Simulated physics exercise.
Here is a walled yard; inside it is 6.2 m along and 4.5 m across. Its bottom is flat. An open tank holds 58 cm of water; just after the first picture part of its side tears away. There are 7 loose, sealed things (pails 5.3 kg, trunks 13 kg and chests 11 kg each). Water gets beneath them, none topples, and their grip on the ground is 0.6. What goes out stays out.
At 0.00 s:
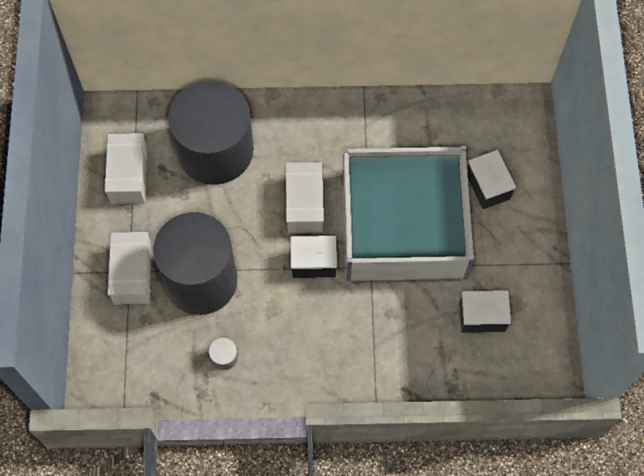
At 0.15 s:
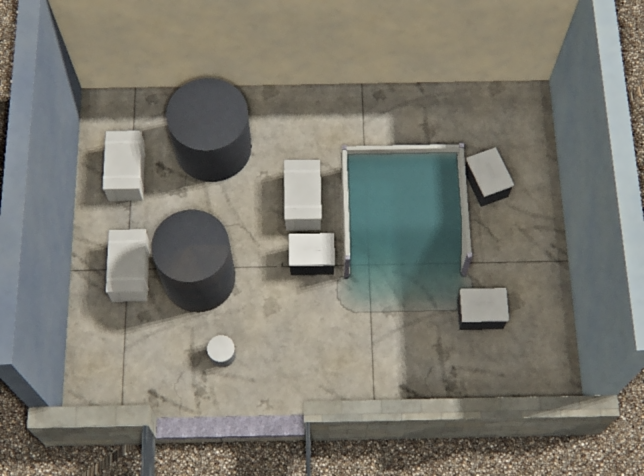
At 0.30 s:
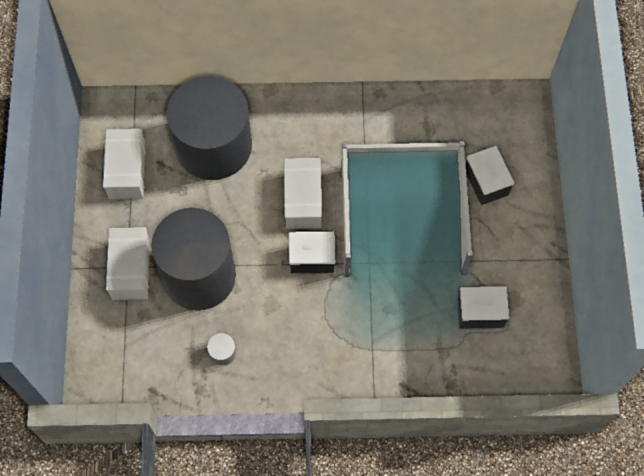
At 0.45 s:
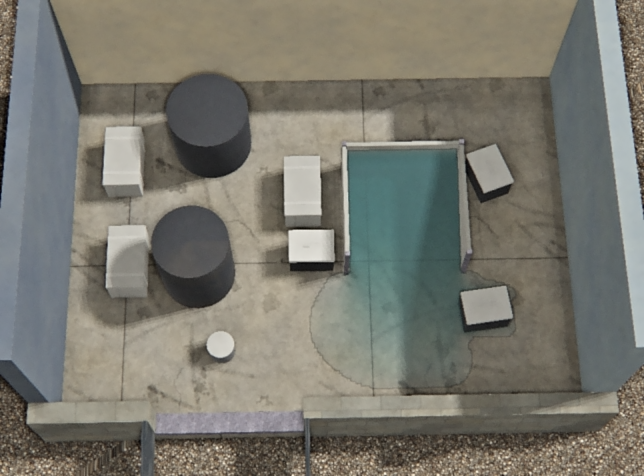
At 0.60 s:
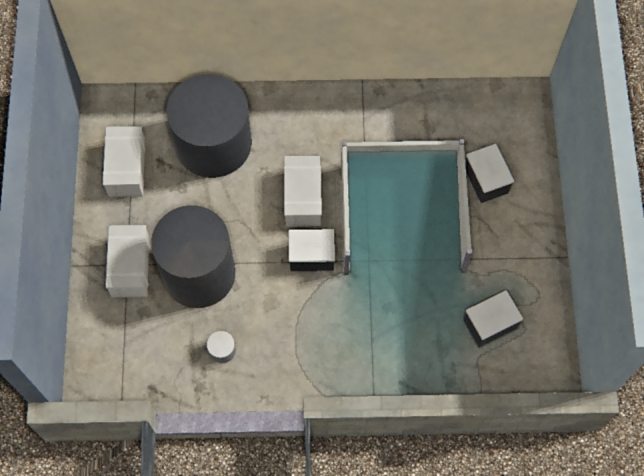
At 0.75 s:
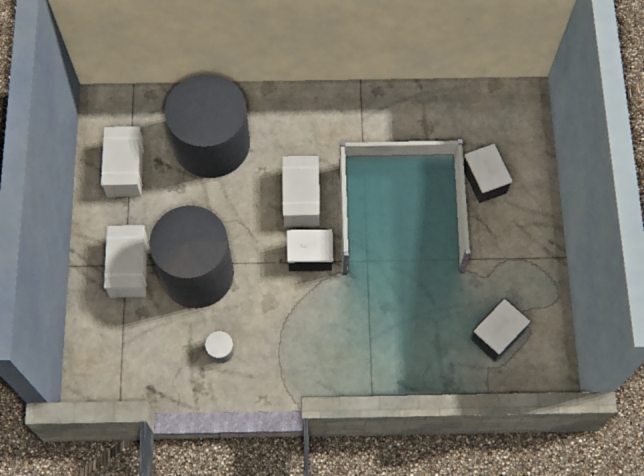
Walled yard where an open tank loses its near side, water spreading over the floor and pushing one pale box, turning it.
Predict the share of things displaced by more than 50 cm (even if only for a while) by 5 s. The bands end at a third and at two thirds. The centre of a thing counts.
Share: From one to two thirds.
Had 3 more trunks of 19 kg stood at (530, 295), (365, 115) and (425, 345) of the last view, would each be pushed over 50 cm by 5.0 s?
In that order: More, under, past it.
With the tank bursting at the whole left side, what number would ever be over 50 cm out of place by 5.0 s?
In that case 5 of them.
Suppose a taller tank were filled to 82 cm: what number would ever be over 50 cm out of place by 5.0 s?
Then 3.
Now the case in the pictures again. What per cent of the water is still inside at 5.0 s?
About 90 per cent.
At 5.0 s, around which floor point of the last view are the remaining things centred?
Near (276, 203).
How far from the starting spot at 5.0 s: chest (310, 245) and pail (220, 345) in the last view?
In turn: 0 cm, 150 cm.
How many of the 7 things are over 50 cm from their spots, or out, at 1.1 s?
1 of them.
After 1.1 s 1 of 7 are over 50 cm from their spots; 0 afloat.
After 2.2 s 1 of 7 are over 50 cm from their spots; 1 afloat.
After 3.5 s 2 of 7 are over 50 cm from their spots; 1 afloat.
After 5.0 s 3 of 7 are over 50 cm from their spots, and 3 have been at some point; 2 afloat.
